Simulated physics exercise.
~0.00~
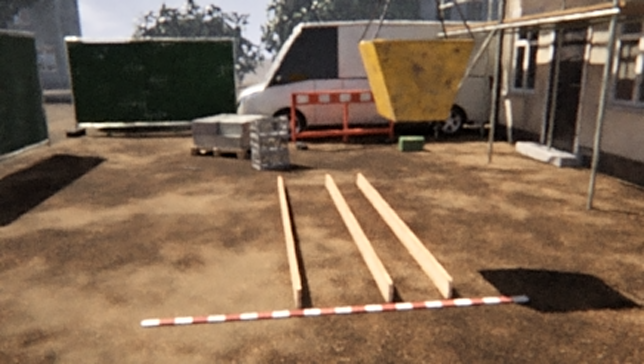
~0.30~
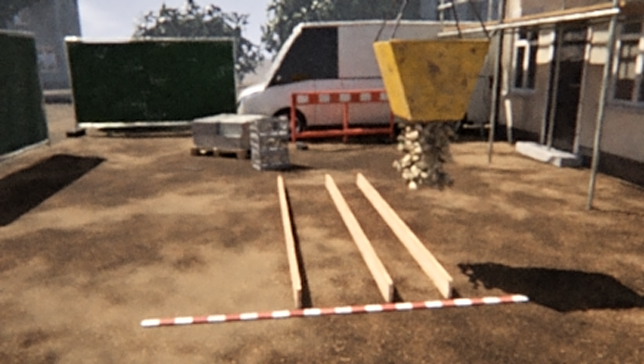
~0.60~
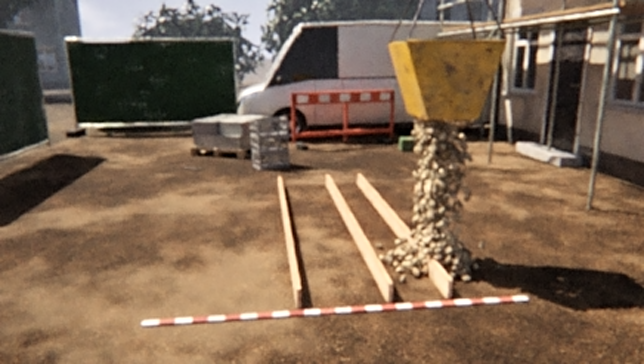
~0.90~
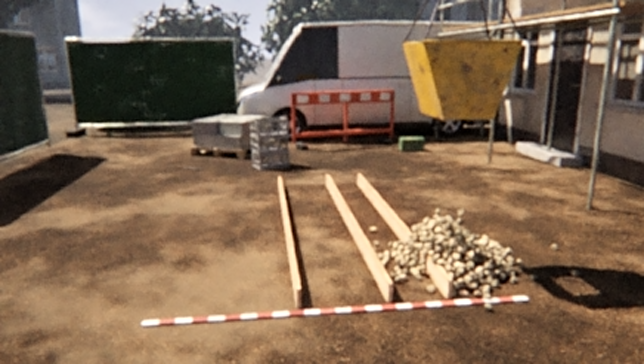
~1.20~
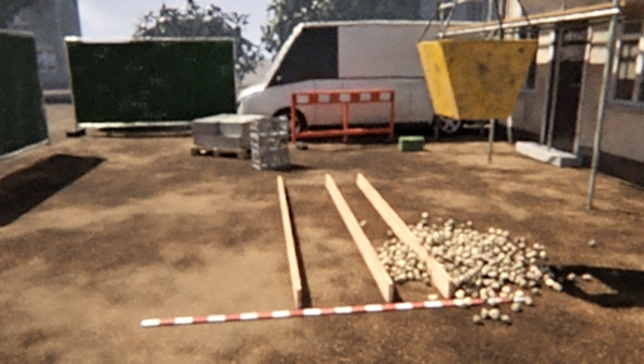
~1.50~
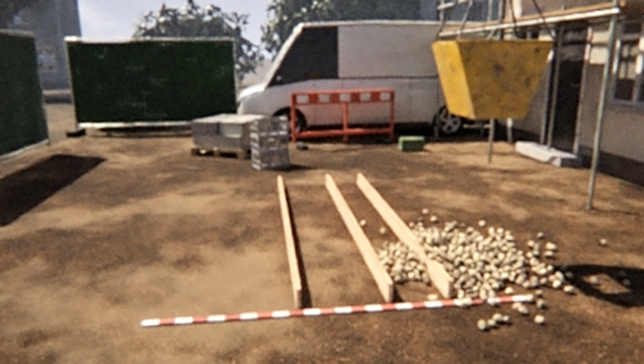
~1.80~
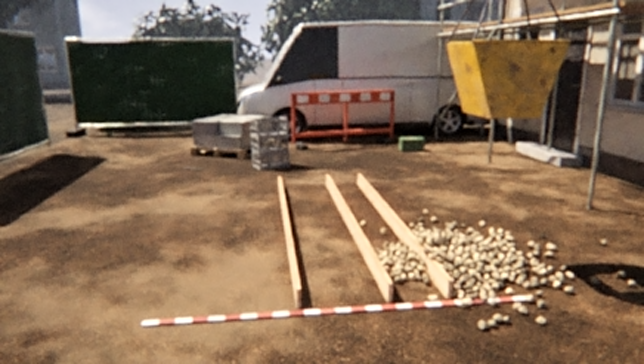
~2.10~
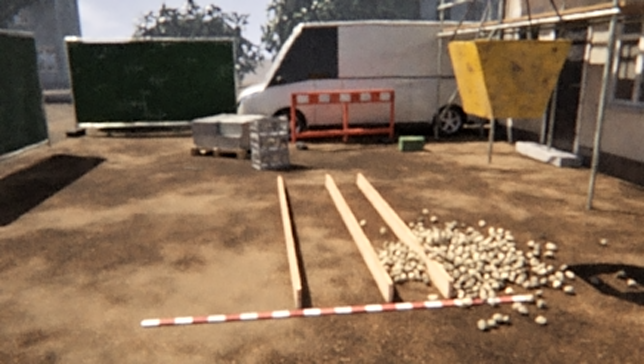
A yellow skip moves right, dropping pale stones that settle mostly right of three boards.
